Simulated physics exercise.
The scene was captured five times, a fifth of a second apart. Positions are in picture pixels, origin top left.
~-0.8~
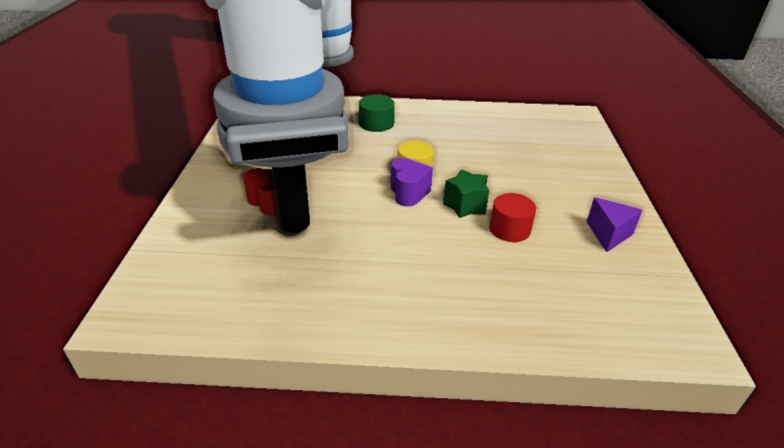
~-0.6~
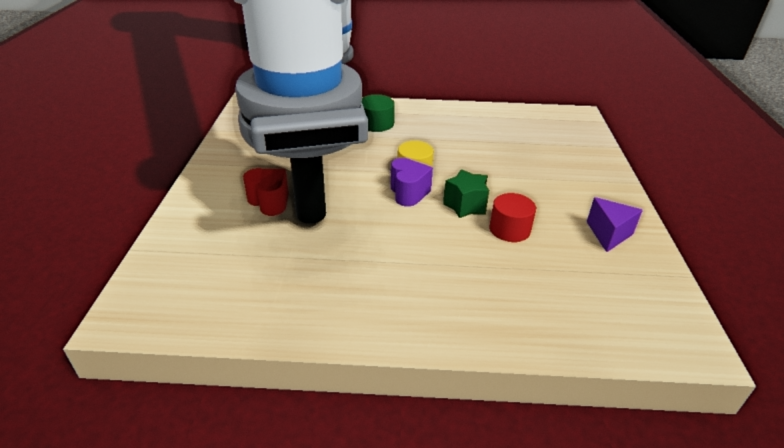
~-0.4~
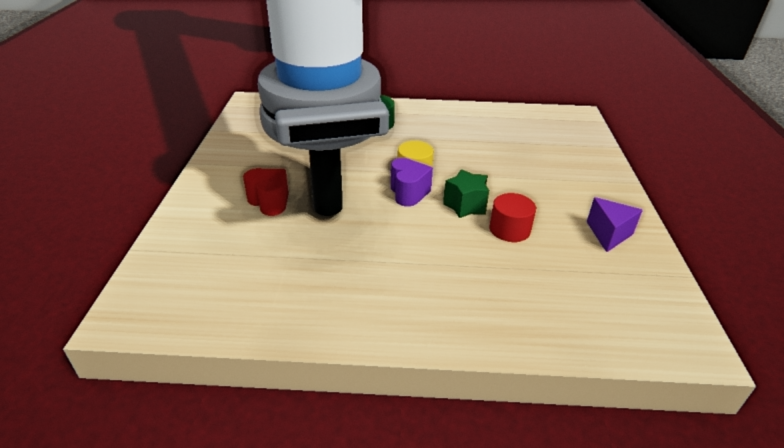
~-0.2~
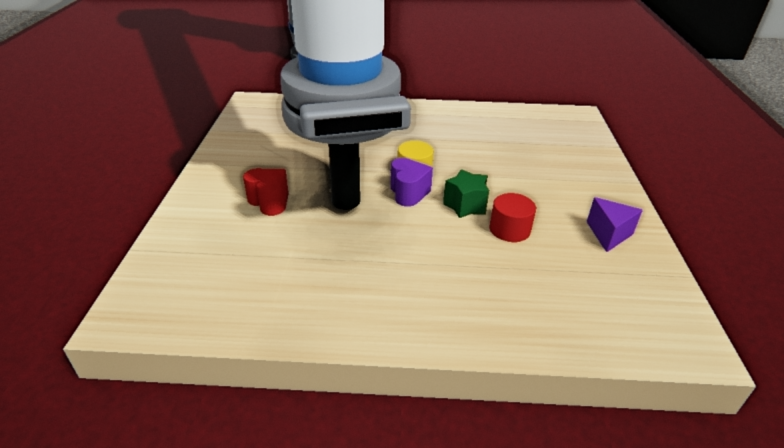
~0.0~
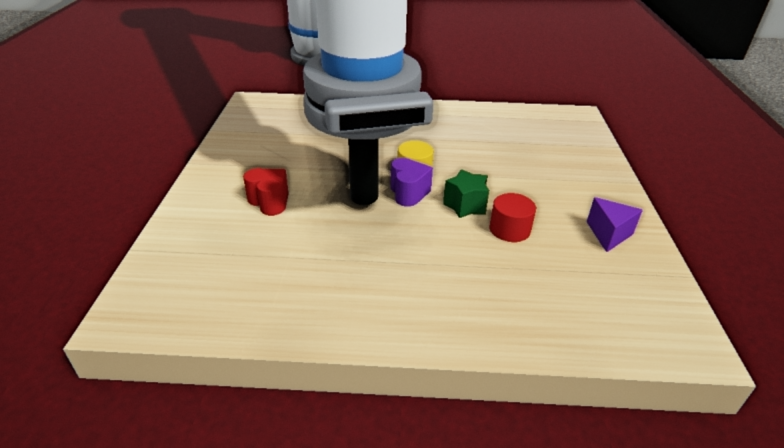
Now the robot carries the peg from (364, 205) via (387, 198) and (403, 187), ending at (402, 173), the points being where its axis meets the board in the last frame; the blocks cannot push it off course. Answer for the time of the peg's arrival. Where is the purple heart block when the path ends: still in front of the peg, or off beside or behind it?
Slid off.
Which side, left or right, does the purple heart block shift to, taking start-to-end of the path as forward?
It is pushed towards the right-hand side.
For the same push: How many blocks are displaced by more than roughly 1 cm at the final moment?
I reckon the push displaces two of the blocks by more than 1 cm.
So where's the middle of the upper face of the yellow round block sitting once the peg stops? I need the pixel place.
It ends at (426, 140).
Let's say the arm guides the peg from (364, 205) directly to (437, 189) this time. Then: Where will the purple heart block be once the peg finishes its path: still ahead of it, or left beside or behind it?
The purple heart block is leading.
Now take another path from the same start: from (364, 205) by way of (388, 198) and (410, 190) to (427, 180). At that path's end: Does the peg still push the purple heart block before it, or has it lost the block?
It will keep going ahead of the peg.
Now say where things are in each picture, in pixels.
Tip of the peg at (295, 224), middles of tops, purple heart block at (410, 169), yellow round block at (416, 149), green star at (469, 181), in the first picture.
Peg at (312, 215), nothing pushed, in the second picture.
Peg at (328, 208), nothing pushed, in the third picture.
Peg at (346, 202), nothing pushed, in the fourth picture.
Peg at (364, 197), purple heart block at (410, 169), yellow round block at (416, 149), green star at (469, 181), in the fifth picture.
On the path given first. Halfway along, peg at (398, 185); purple heart block at (425, 165); yellow round block at (421, 145).
At the end, peg at (402, 165); purple heart block at (433, 161), turned 20° clockwise; yellow round block at (426, 140); green star unmoved.
